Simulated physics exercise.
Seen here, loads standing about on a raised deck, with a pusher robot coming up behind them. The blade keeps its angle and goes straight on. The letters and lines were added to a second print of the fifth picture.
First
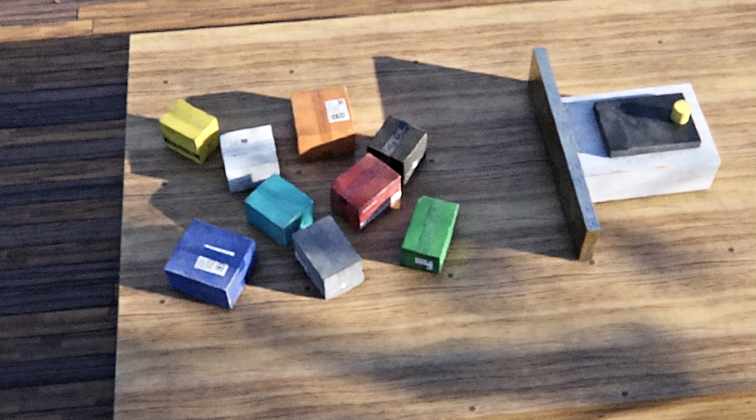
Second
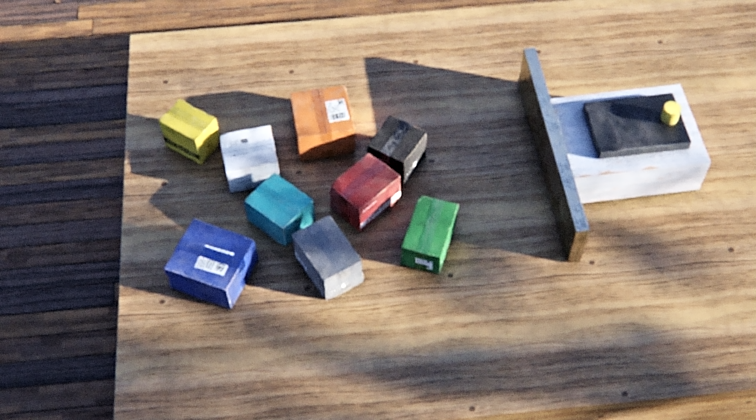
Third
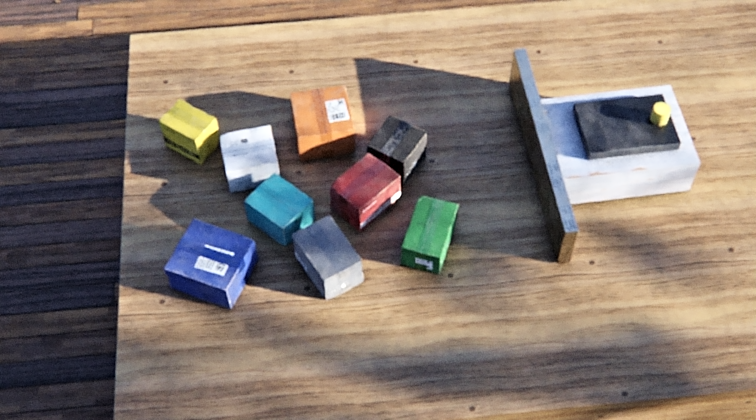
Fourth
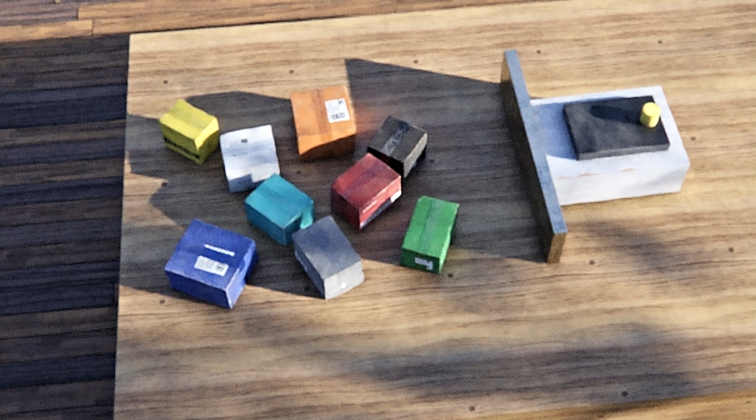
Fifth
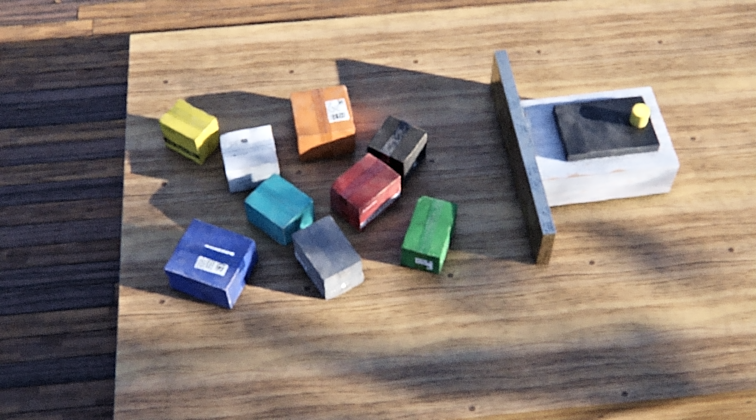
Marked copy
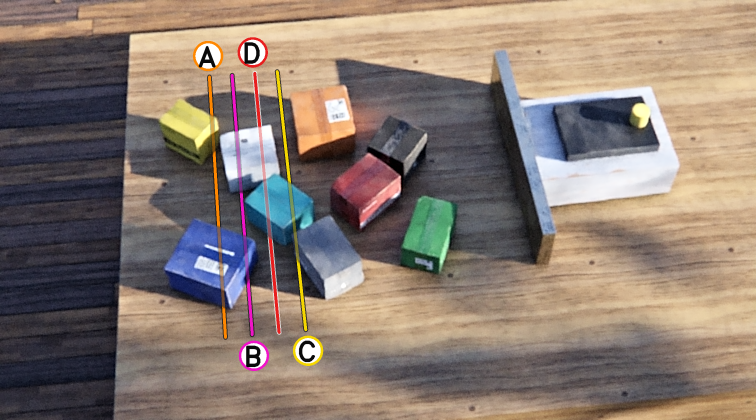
The video shows nine small coloured boxes standing still on a wooden deck while a white pusher robot with a wide upright plate at its front moves slowly left towards them from the right, without touching any.
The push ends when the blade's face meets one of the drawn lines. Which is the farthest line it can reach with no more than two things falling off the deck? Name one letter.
At A, and not beyond.
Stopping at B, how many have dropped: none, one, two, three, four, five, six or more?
In all, none.
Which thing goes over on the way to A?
The blue box goes over.
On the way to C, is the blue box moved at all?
Yes.
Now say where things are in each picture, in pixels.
The first frame shows blue box (212, 264); white parcel (250, 159); orange box (323, 123).
The second frame shows robot (630, 125); green box (429, 234).
The third frame shows robot (619, 126); yellow box (190, 132).
The fourth frame shows robot (609, 127); grey box (328, 258).
The fifth frame shows robot (598, 128); blue box (212, 264); white parcel (250, 159); orange box (323, 123).
On the marked copy, A at (217, 196); B at (241, 194); C at (290, 190); D at (266, 192).
Following A. Soon after the start, robot (490, 137); green box (398, 238); black box (373, 154).
Later, robot (380, 146); yellow box (183, 130); blue box (186, 264).
In the end, robot (293, 153); blue box over the edge; yellow box (134, 119); one fallen.
As for the rest, B is within the limit but short; C is within the limit but short; D is within the limit but short.
